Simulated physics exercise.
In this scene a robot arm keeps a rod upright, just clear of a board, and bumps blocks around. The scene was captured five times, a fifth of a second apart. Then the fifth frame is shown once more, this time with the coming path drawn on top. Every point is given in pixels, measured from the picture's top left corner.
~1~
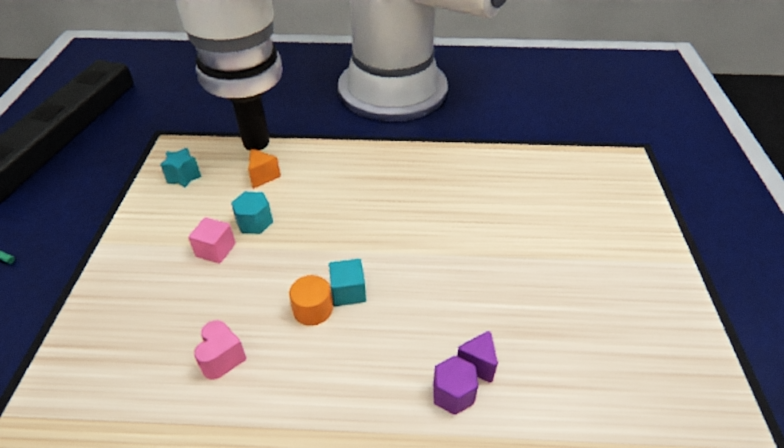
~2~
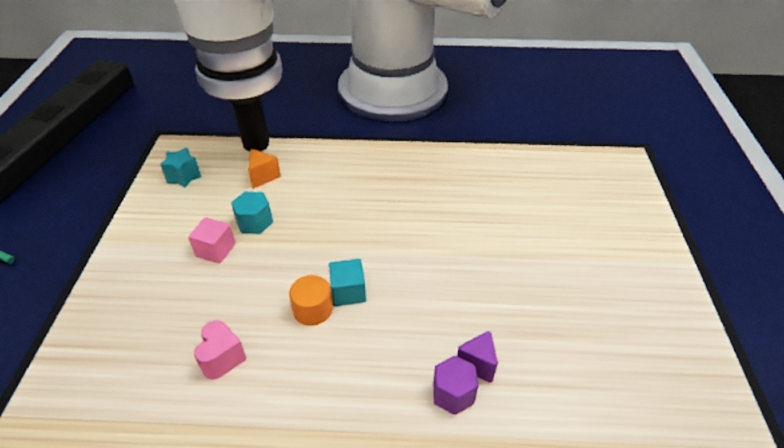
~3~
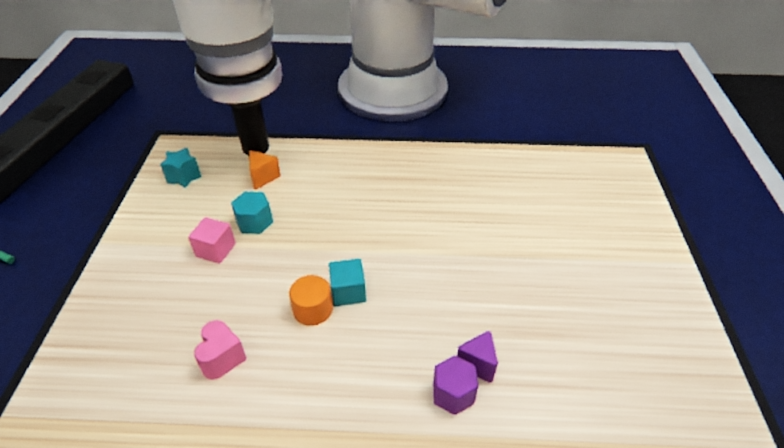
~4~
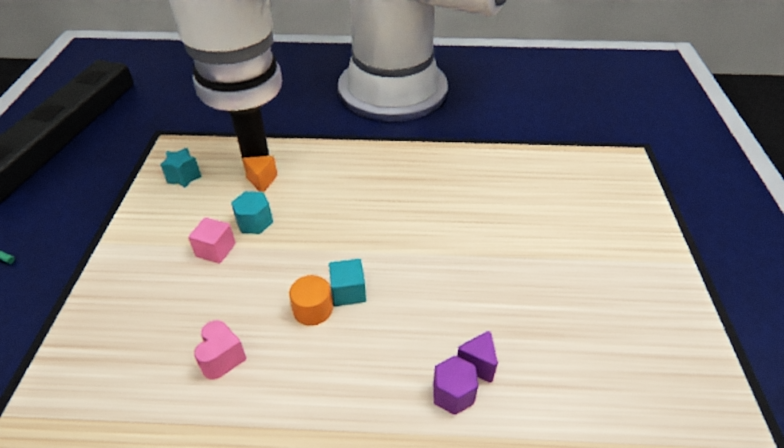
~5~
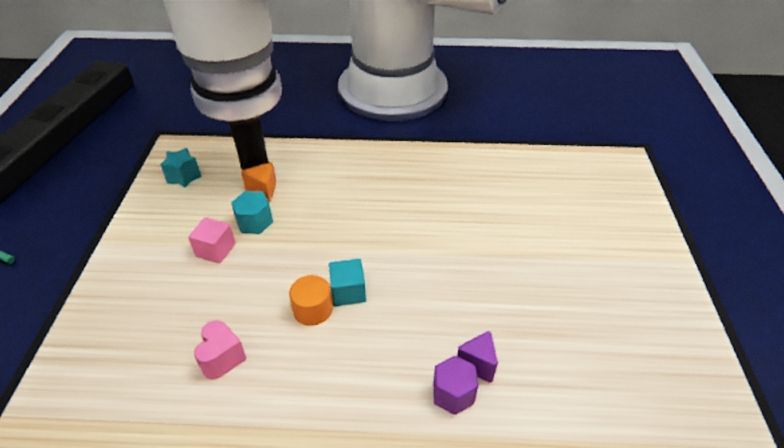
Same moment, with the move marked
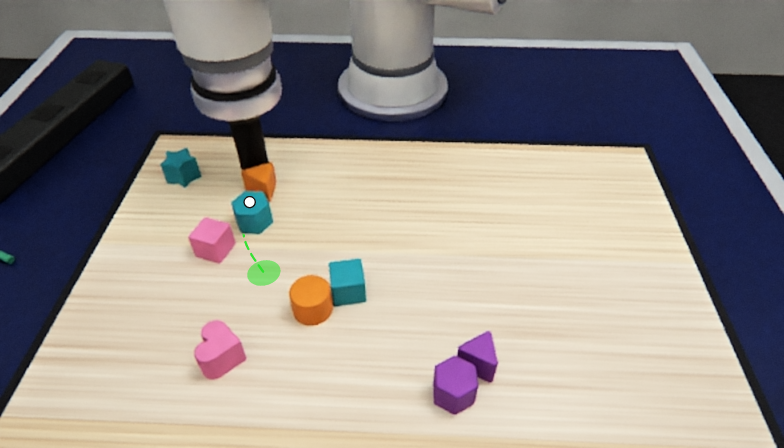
Robot arm's black rod moving slightly toward the viewer, nudging an orange triangular block closer to a teal six-sided block.
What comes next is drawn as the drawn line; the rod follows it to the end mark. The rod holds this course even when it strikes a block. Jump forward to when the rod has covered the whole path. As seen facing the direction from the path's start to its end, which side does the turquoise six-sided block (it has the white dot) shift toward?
Taking start-to-end as forward, the block's sideways shift goes to the left.
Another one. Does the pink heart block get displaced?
No, that is not what happens.
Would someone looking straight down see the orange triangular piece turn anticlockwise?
Yes, it checks out.
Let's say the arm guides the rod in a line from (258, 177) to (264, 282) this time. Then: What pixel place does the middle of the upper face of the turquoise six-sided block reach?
Close to (224, 277).
The line goes from (258, 177) by way of (247, 207) and (245, 240) to (264, 273); the dot is on the turquoise six-sided block.
What follows on the original path. One third of the way, rod at (243, 196); turquoise six-sided block at (250, 210); orange triangular piece at (272, 190), turned 25° anticlockwise.
Two thirds of the way, rod at (242, 229); pink square piece at (207, 234), turned 25° clockwise; turquoise six-sided block at (261, 240), turned 25° anticlockwise; orange triangular piece at (273, 191), turned 40° anticlockwise.
At the end, rod at (261, 260); pink square piece at (207, 235), turned 35° clockwise; pink heart block unmoved; turquoise six-sided block at (290, 263), turned 70° anticlockwise; orange triangular piece at (273, 191), turned 40° anticlockwise; orange round block unmoved.
